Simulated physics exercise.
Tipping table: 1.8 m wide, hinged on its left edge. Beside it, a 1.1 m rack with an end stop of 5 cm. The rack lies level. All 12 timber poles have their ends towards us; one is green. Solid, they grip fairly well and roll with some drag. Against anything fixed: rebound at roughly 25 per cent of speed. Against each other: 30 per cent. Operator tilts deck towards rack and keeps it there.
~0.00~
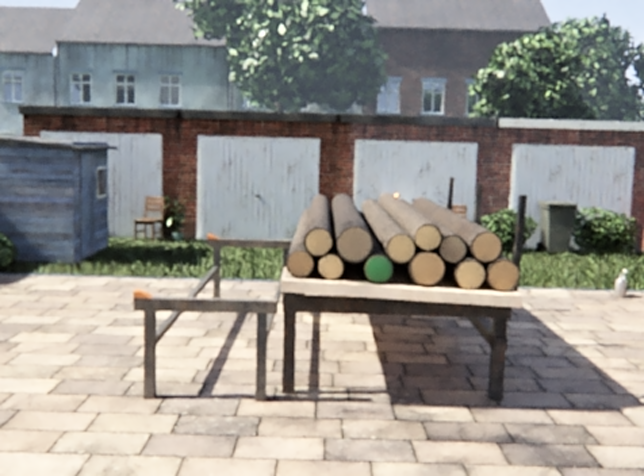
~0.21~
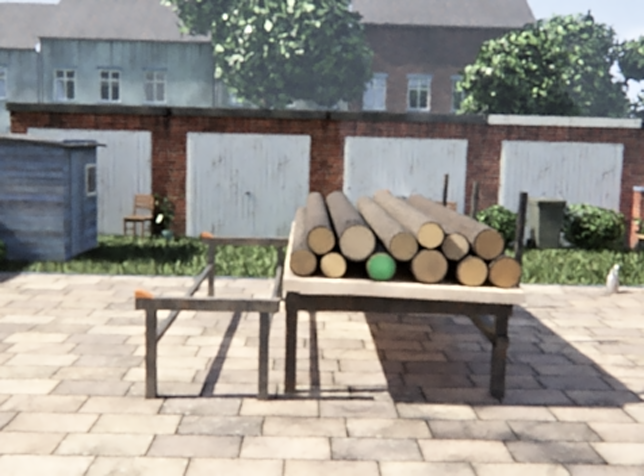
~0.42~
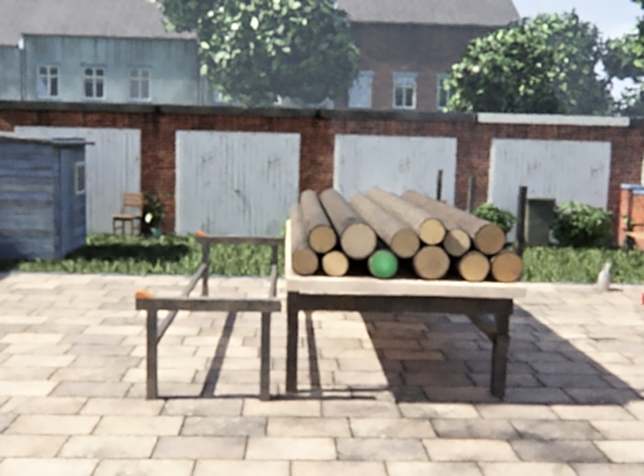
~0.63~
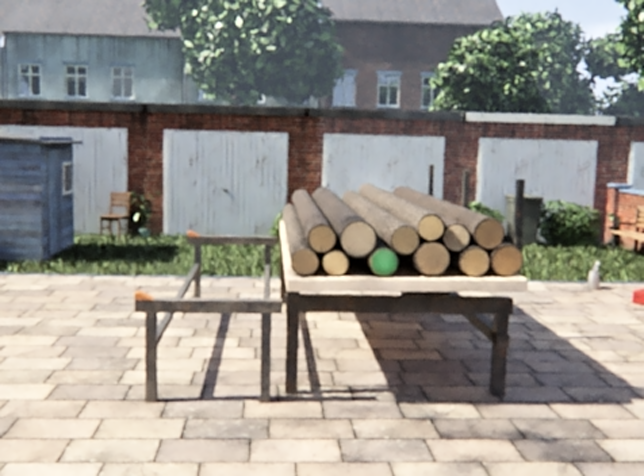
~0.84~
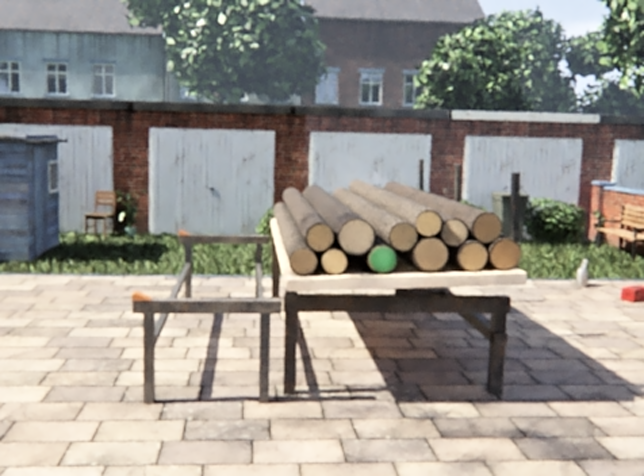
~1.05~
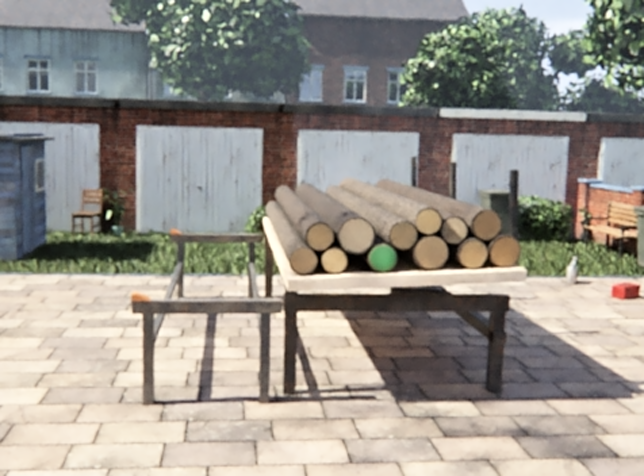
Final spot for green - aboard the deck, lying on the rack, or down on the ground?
I would say aboard the deck.
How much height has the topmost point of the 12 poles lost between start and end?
Roughly 0 cm.
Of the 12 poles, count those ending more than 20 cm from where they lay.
The number you get is 7.
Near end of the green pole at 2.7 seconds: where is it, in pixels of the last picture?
Around pixel (358, 259).
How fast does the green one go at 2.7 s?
Reading: Roughly 0.2 m/s.
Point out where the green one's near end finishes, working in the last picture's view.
Look near pixel (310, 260).
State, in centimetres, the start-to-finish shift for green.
The green one shifted 60.
By 2.7 s, green is on the deck, 55 cm from the hinge, rolling left; 0 past the stop so far.
By 4.8 s, green is on the deck, 30 cm from the hinge, rolling left; 0 past the stop so far.
Finally (7.3 s), green is on the deck, 20 cm from the hinge; 0 past the stop so far.
